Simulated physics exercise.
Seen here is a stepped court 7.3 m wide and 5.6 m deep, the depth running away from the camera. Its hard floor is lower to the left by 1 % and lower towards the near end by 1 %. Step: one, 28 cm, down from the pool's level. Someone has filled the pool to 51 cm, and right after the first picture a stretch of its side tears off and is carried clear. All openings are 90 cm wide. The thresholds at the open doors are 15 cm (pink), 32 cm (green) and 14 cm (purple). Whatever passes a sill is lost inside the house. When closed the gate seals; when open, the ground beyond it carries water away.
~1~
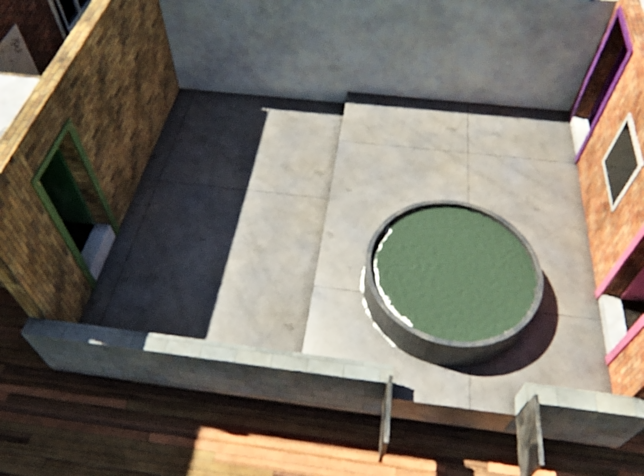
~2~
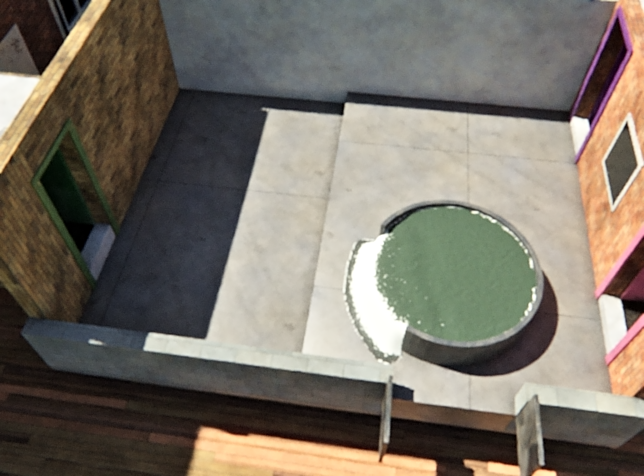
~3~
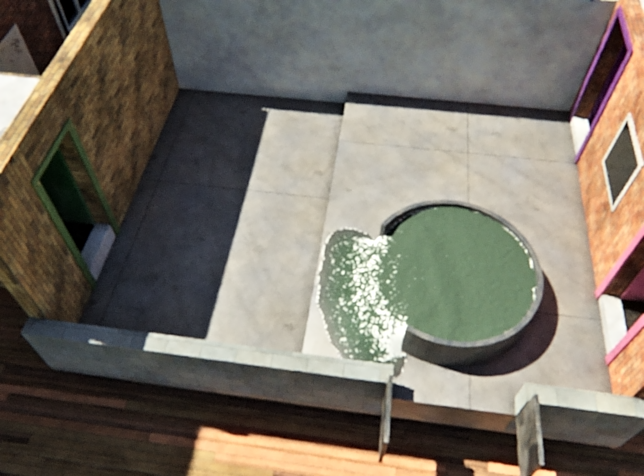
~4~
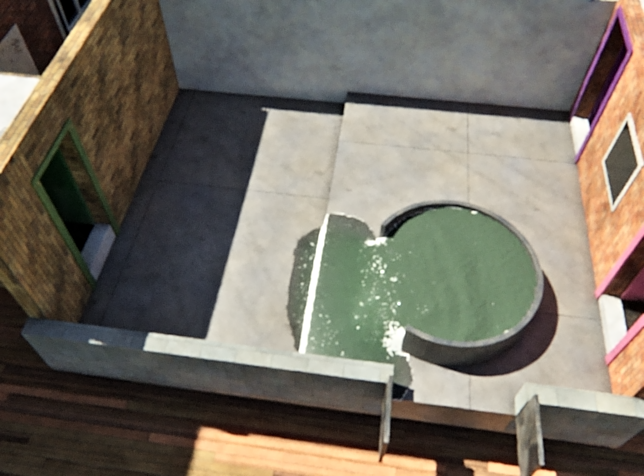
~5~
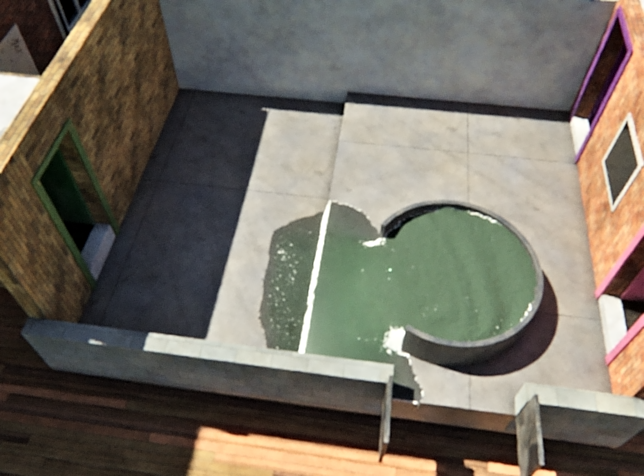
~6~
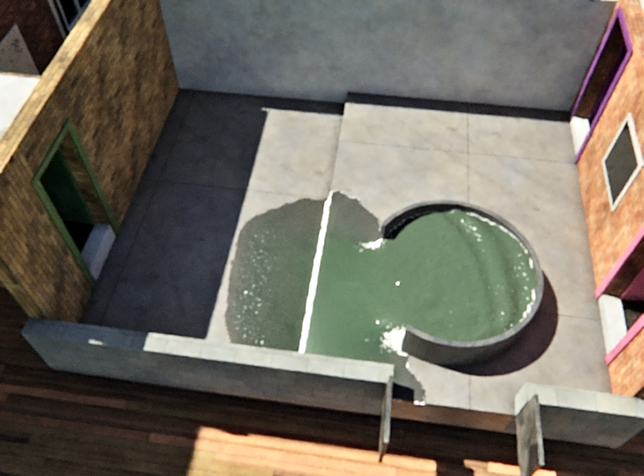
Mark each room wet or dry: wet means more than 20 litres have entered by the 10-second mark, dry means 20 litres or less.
Pink door: Dry; green door: Dry; purple door: Dry.
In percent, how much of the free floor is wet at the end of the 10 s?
I'd say around 55 %.
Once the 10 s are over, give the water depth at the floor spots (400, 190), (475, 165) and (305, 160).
0, 0, 8 cm.
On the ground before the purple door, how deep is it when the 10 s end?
About 0.0 centimetres.
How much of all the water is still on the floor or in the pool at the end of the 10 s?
Roughly 98 per cent is still there.
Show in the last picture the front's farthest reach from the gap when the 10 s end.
Roughly at pixel (180, 88).
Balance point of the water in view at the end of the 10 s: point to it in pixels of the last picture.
At roughly (232, 217).
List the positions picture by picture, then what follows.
In the first frame, still water, 51 cm deep, in the pool at (452, 270).
In the second frame, the front is at (388, 358), 1.0 m from the gap at (370, 292); 0.4 m2 of floor is under water; 51 cm left at the back of the pool.
In the third frame, water pours out at (370, 293) and has run 1.2 m, to (377, 378); deepest outside 25 cm, 51 cm at the pool's back.
In the fourth frame, water pours out at (369, 293) and has run 1.5 m, to (322, 233); deepest outside 24 cm, 51 cm at the pool's back.
In the fifth frame, the front is at (279, 237), 1.9 m from the gap at (369, 293); 4.0 m2 of floor is under water; 51 cm left at the back of the pool.
In the sixth frame, the front is at (251, 228), 2.3 m from the gap at (369, 293); 5.5 m2 of floor is under water; 47 cm left at the back of the pool.
A moment later water covers 30 % of the floor and is deepest (22 cm) near (325, 359); pink door not reached, green door not reached, purple door not reached.
Soon after water covers 40 % of the floor and is deepest (47 cm) near (70, 346); pink door not reached, green door 27 cm at the sill, 0 L in, purple door not reached.
Next water covers 40 % of the floor and is deepest (31 cm) near (70, 346); pink door not reached, green door 24 cm at the sill, 0 L in, purple door not reached.
Later on water covers 55 % of the floor and is deepest (21 cm) near (335, 102); pink door not reached, green door 13 cm at the sill, 0 L in, purple door not reached.
At the end water covers 55 % of the floor and is deepest (18 cm) near (121, 226); pink door not reached, green door 13 cm at the sill, 0 L in, purple door not reached.
